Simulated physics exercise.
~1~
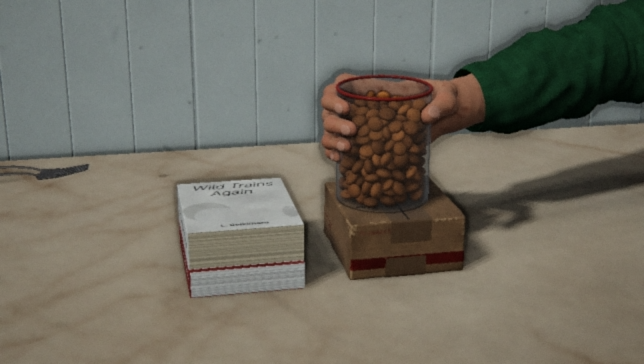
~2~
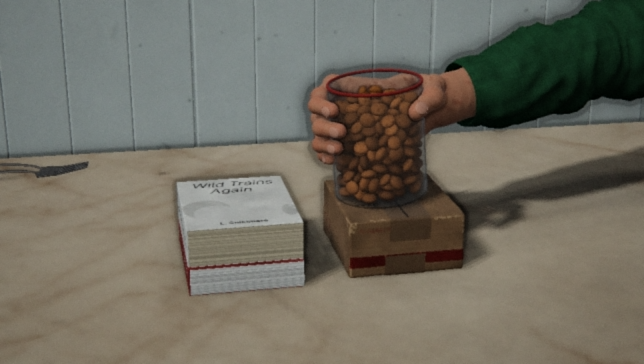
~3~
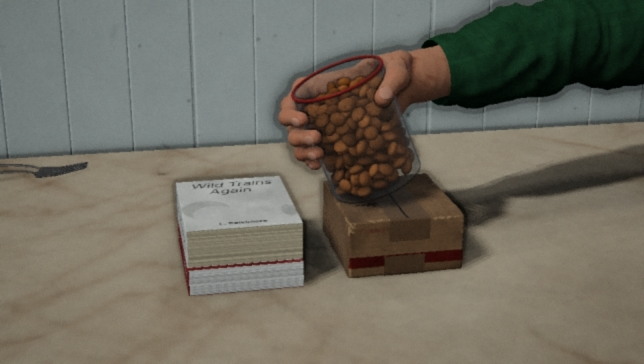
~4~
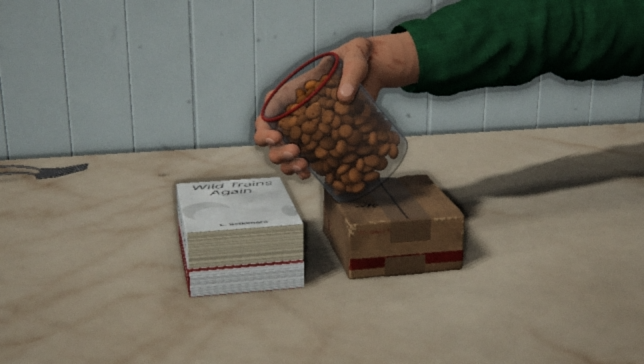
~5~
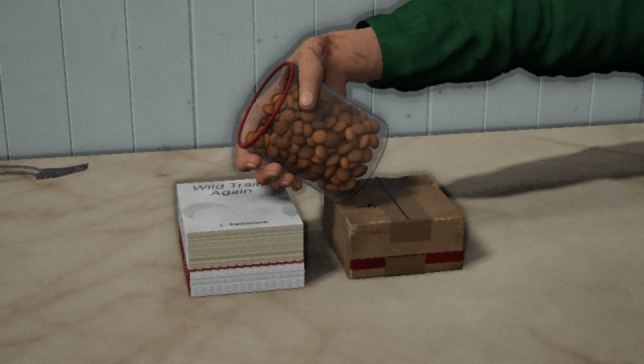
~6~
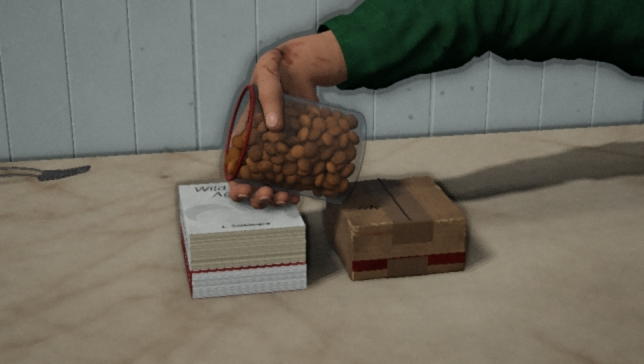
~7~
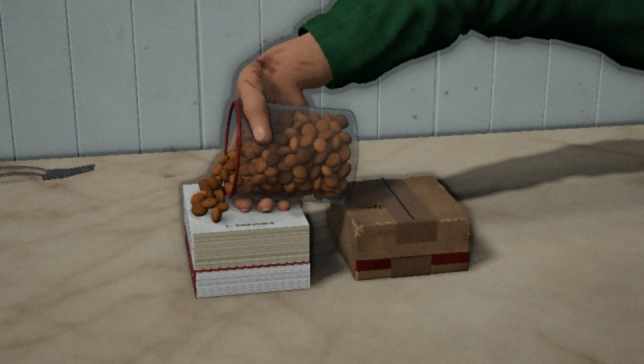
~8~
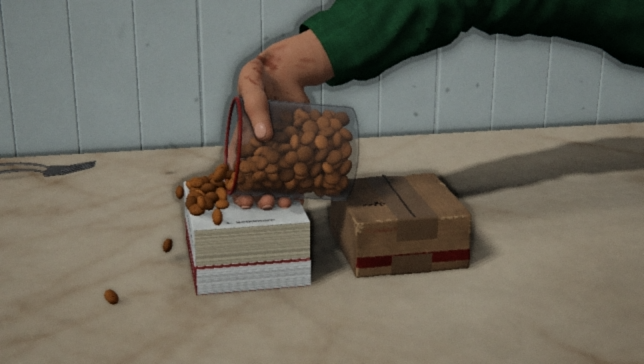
A hand tips a clear glass of brown kibble leftward, spilling some pieces over stacked books.
